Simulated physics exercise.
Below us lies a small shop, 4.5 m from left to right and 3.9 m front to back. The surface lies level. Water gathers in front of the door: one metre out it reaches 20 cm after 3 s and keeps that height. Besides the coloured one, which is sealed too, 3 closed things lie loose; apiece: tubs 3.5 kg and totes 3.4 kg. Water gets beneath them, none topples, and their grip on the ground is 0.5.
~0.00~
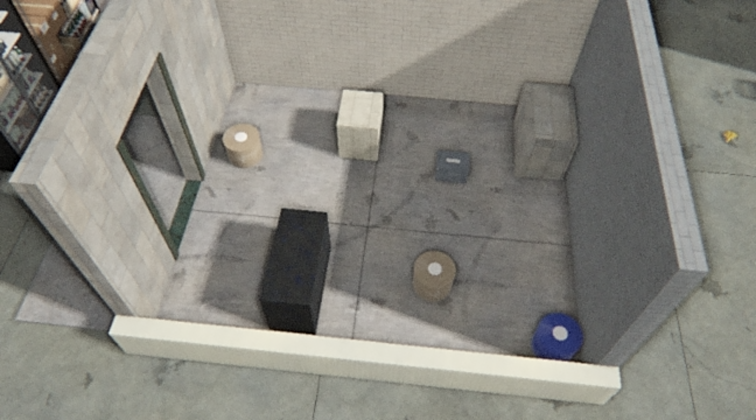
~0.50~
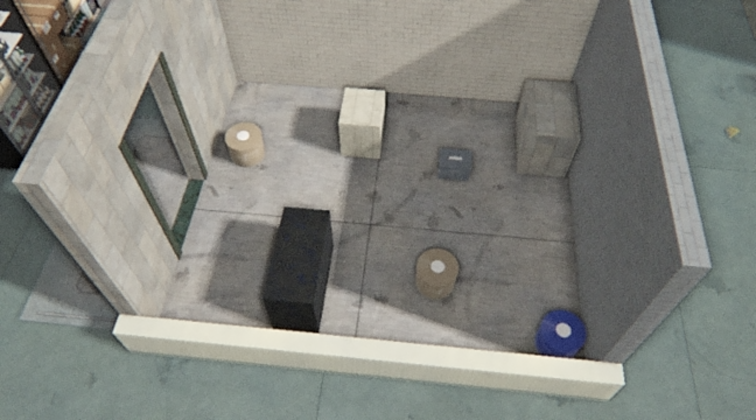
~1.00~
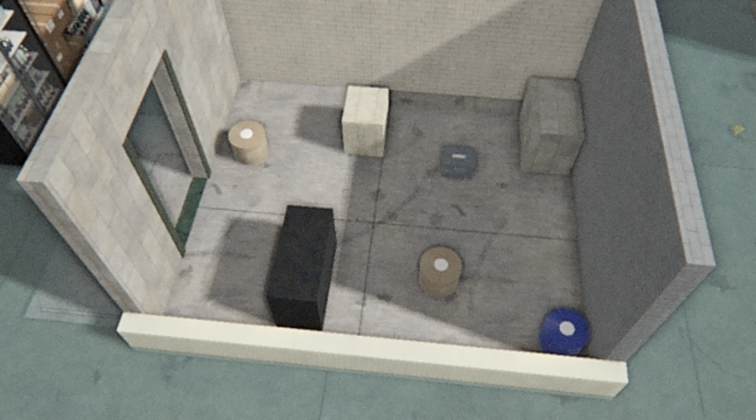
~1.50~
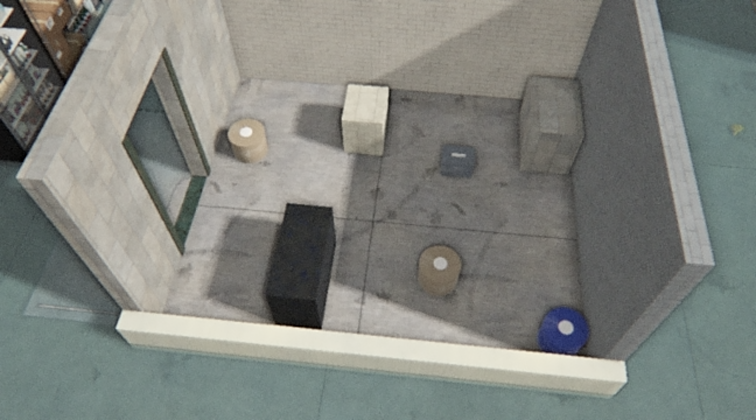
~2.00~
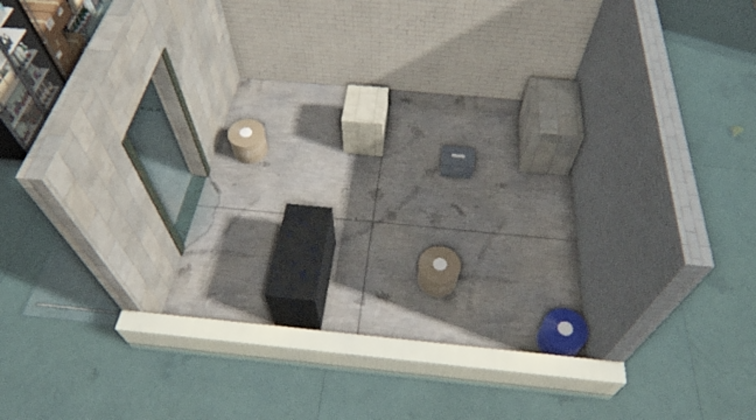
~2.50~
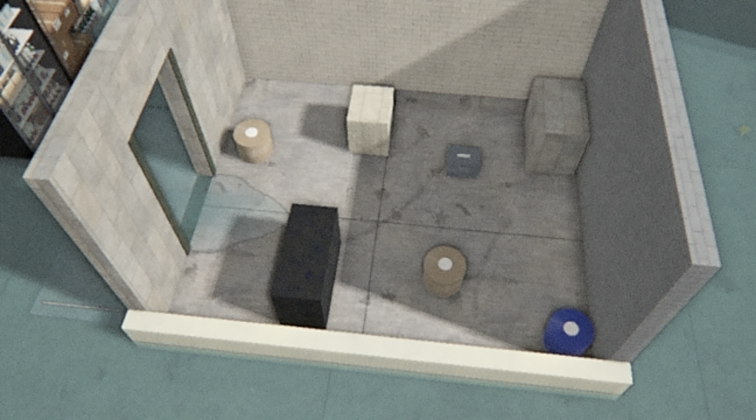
Water spreads over the ground outside a small roofless shop seen from above, turning the grey paving blue-green while the floor inside stays dry. It then slips in through the doorway on the left and creeps a short way across the floor, while the blue tub and other objects stay in place.
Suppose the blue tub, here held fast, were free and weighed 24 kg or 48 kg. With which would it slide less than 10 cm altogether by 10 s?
For it, the lower weight is enough.
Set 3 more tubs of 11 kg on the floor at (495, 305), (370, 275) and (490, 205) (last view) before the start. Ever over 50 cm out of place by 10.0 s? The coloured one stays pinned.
In turn: Under, under, more.
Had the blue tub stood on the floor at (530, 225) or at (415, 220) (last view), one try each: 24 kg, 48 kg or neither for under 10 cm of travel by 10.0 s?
In turn: The smaller is enough; the smaller is enough.
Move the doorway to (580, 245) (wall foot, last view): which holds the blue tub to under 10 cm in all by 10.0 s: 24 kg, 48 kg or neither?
In that case the lower weight is enough.
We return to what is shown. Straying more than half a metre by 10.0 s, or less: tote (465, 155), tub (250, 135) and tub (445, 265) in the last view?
In turn: More, short of it, less.
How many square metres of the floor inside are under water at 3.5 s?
Roughly 3.5 m2.
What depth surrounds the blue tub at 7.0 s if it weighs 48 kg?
About 4 cm.
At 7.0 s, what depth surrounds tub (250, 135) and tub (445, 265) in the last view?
Roughly 1 and 2 cm.
After 3.5 s the blue tub would be 0 cm from its start with 24 kg and 0 cm from its start with 48 kg; 0 cm of water round it then.
After 4.5 s the blue tub would be 0 cm from its start with 24 kg and 0 cm from its start with 48 kg; 0 cm of water round it then.
After 7.0 s the blue tub would be 0 cm from its start with 24 kg and 0 cm from its start with 48 kg; 4 cm of water round it then.
After 10.0 s the blue tub would be 0 cm from its start with 24 kg and 0 cm from its start with 48 kg; 9 cm of water round it then.
